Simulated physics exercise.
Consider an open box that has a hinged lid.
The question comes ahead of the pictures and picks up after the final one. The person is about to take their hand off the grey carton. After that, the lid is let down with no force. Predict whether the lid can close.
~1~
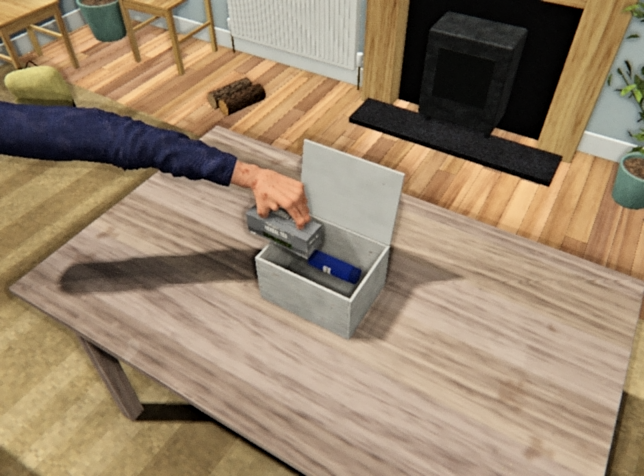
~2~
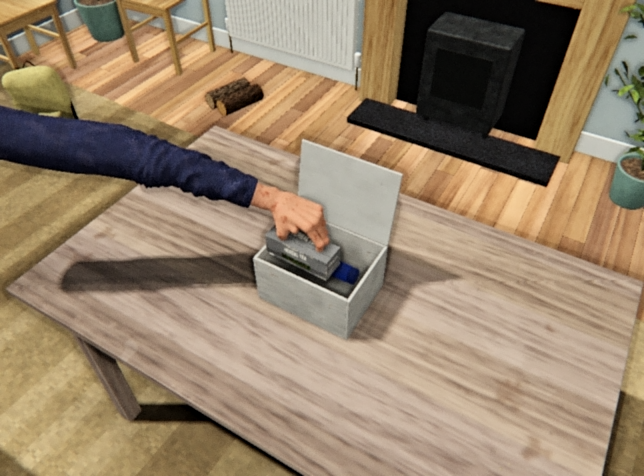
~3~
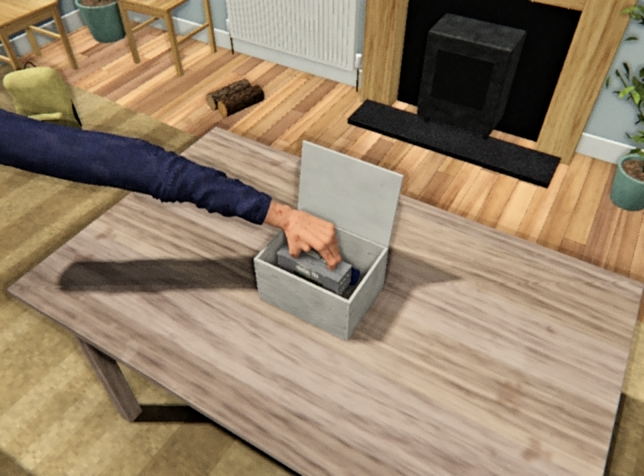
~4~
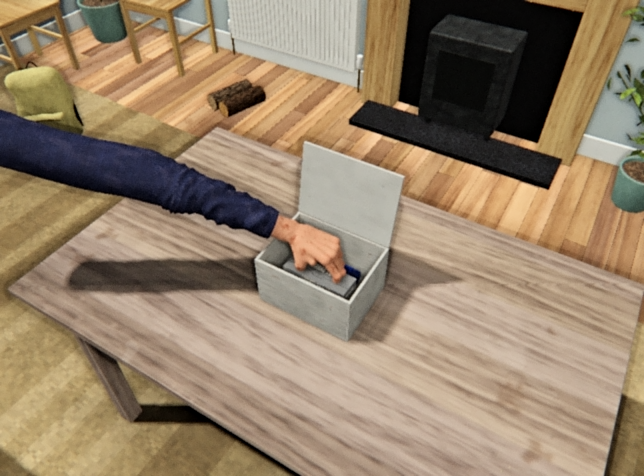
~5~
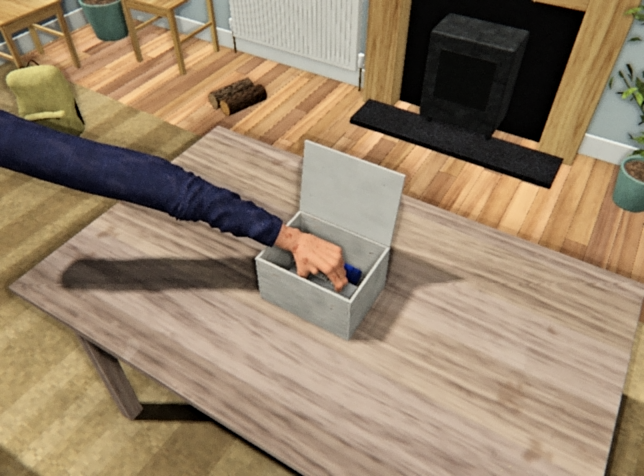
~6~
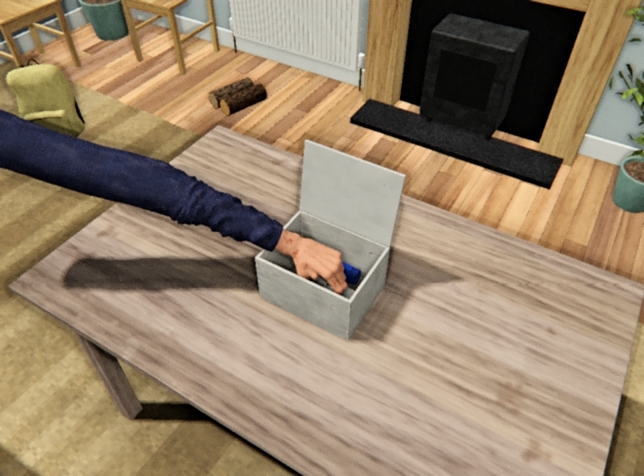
I expect the box to be lidded.
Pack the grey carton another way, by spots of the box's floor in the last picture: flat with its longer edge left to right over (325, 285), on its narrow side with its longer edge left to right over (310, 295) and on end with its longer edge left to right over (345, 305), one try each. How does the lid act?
Try 1: Lid goes down; try 2: Lid goes down; try 3: Lid stays raised.
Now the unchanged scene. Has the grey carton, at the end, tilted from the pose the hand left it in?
Looking at the last picture, it is left as set.
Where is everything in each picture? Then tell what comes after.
Coming down; grey carton (284, 228); blue shaker (335, 267), in the first frame.
Coming down; grey carton (303, 250), in the second frame.
Coming down; grey carton (315, 267), in the third frame.
Coming down; grey carton (320, 280), in the fourth frame.
Coming down, in the fifth frame.
In place under the hand, in the sixth frame.
Then, 1.10 s past the last view, lid starting down.
Then, 1.60 s past the last view, lid 60° above the rim.
Then, 2.00 s past the last view, lid 32° above the rim.
Then, 2.30 s past the last view, lid 8° above the rim.
Finally, lid shut; both still in place. Final places as the last picture's camera would see them, grey carton near (322, 293).
